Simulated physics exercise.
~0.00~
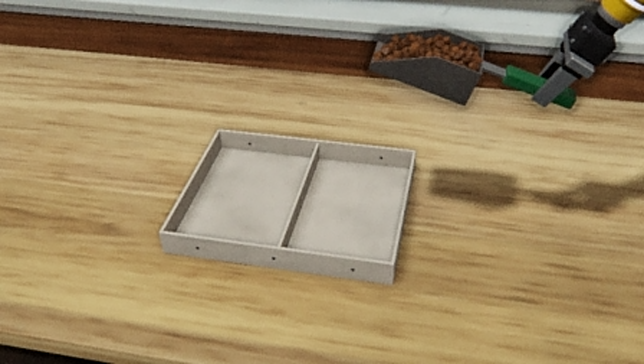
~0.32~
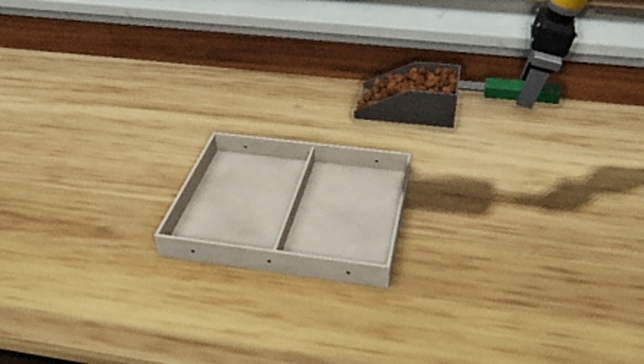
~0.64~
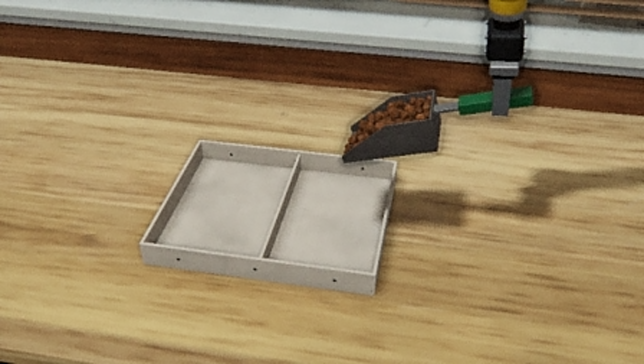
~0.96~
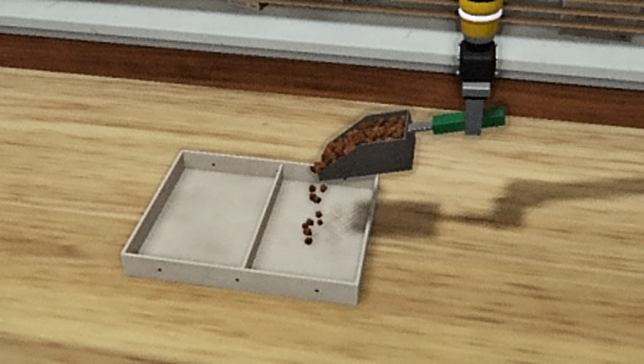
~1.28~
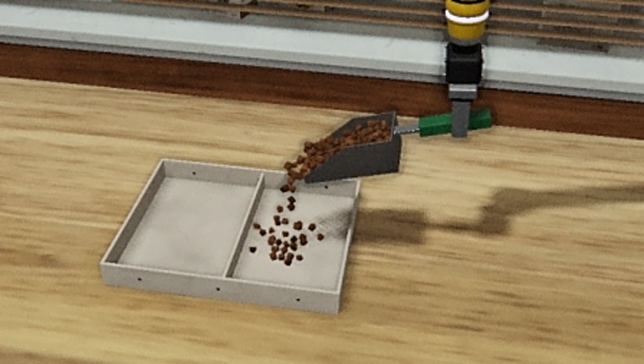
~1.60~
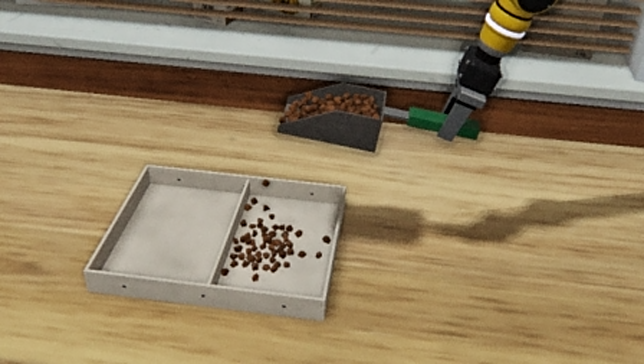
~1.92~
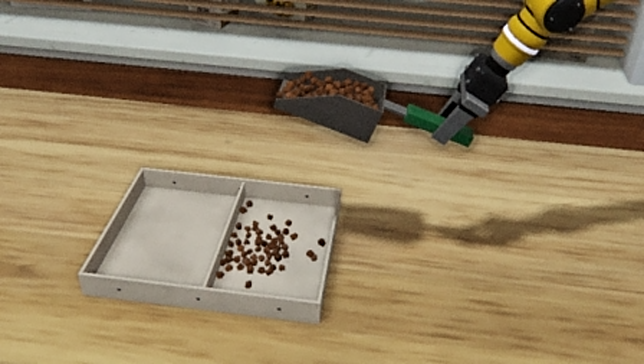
A yellow and black robot arm grips the green handle of a dark scoop heaped with brown pellets, holding it above a wooden table beyond a pale, two-part tray. The scoop moves toward the tray and tips its open front downward over the right-hand compartment. A few pellets trickle off the lip, then more tumble out and scatter across the compartment floor. The arm then levels the scoop and draws it up and back, stopping the pour. At the end, it tilts back slightly, still holding plenty of pellets, while a loose cluster lies in the right compartment and the left stays empty.
